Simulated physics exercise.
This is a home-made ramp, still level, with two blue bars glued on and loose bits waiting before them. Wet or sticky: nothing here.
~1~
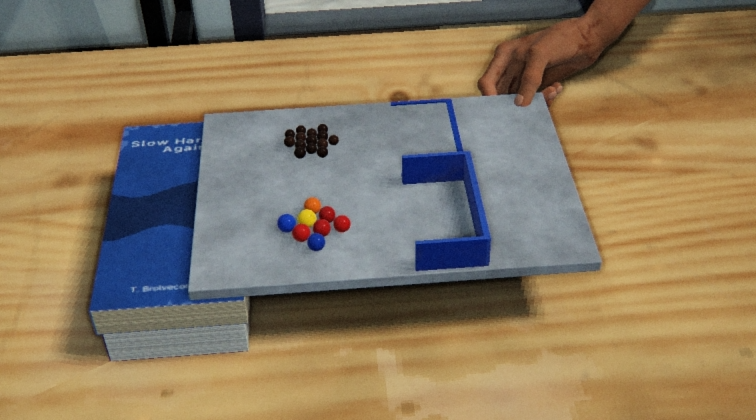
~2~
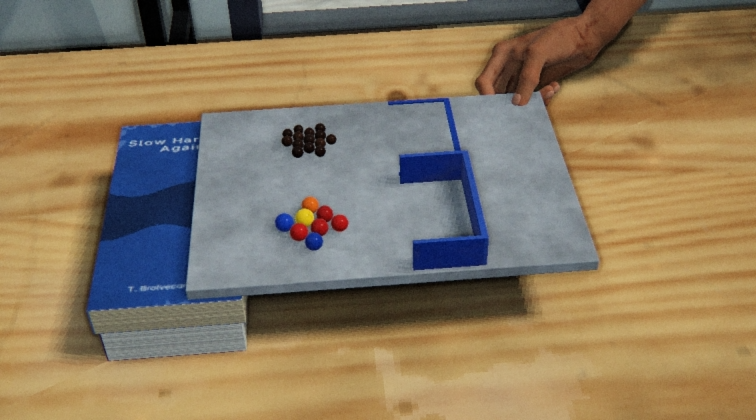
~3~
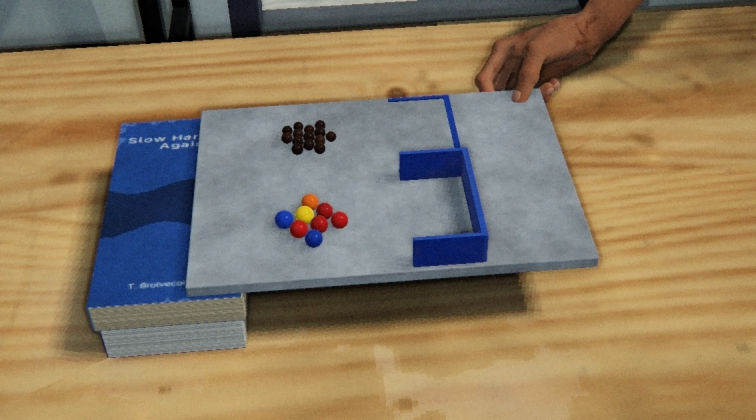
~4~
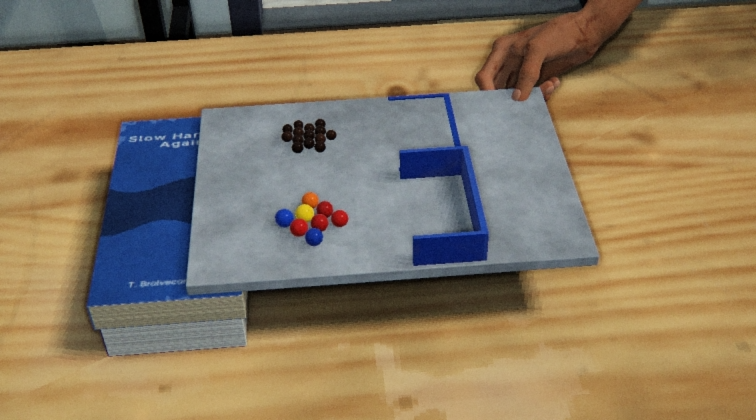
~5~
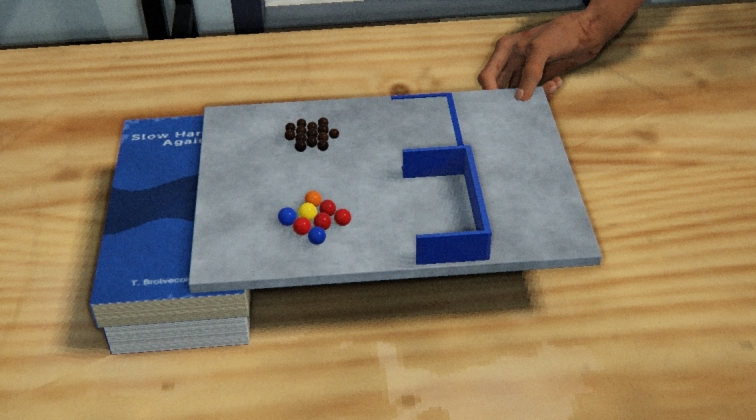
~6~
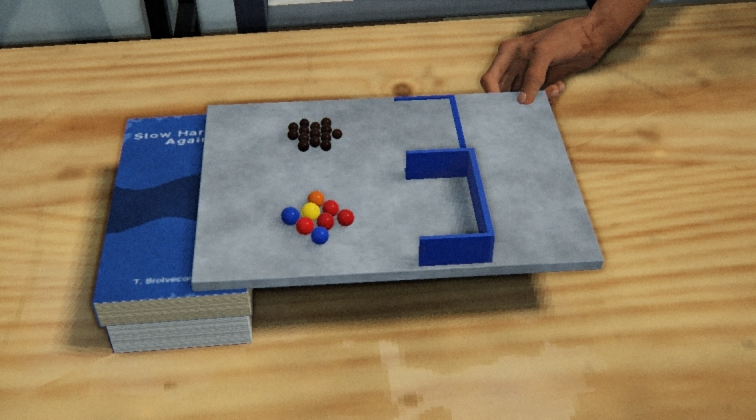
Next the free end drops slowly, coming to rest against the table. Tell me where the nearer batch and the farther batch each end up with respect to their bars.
As I see it, nearer batch: Confined. Farther batch: Not confined.
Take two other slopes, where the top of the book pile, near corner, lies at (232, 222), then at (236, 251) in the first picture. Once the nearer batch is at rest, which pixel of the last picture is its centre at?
(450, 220), then (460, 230).
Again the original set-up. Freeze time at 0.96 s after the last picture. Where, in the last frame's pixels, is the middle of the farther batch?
Its middle sits close to (519, 169) in the last picture.
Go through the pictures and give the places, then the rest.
In the first frame, held end of the board at (587, 259), level; book pile at (181, 217), about a quarter as high as the board is long; nearer batch at (322, 228), a few glass marbles; farther batch at (312, 141), a few chocolate balls; nearer bar at (476, 206), taller than the pieces; farther bar at (456, 134), much lower than a piece.
In the second frame, held end of the board at (585, 258), level; farther batch at (309, 140).
In the third frame, held end of the board at (585, 255), level; nearer batch at (319, 225).
In the fourth frame, held end of the board at (585, 254), level; farther batch at (309, 136).
In the fifth frame, held end of the board at (587, 254), level; nearer batch at (322, 222).
In the sixth frame, held end of the board at (589, 258), down by 1°; book pile at (184, 209); nearer batch at (325, 222), not moving; farther batch at (315, 134), not moving; nearer bar at (480, 203); farther bar at (459, 130).
Then, 0.26 s after the last picture, board sloping at 5°; nearer batch where it was; farther batch where it was.
Then, 0.60 s after the last picture, board sloping at 11°; nearer batch on its way down; farther batch on its way down.
Then, 0.96 s after the last picture, board resting at 13°; nearer batch has reached its bar; farther batch all past its bar.
By the end, board resting at 13°; nearer batch gathered behind its bar; farther batch all past its bar.
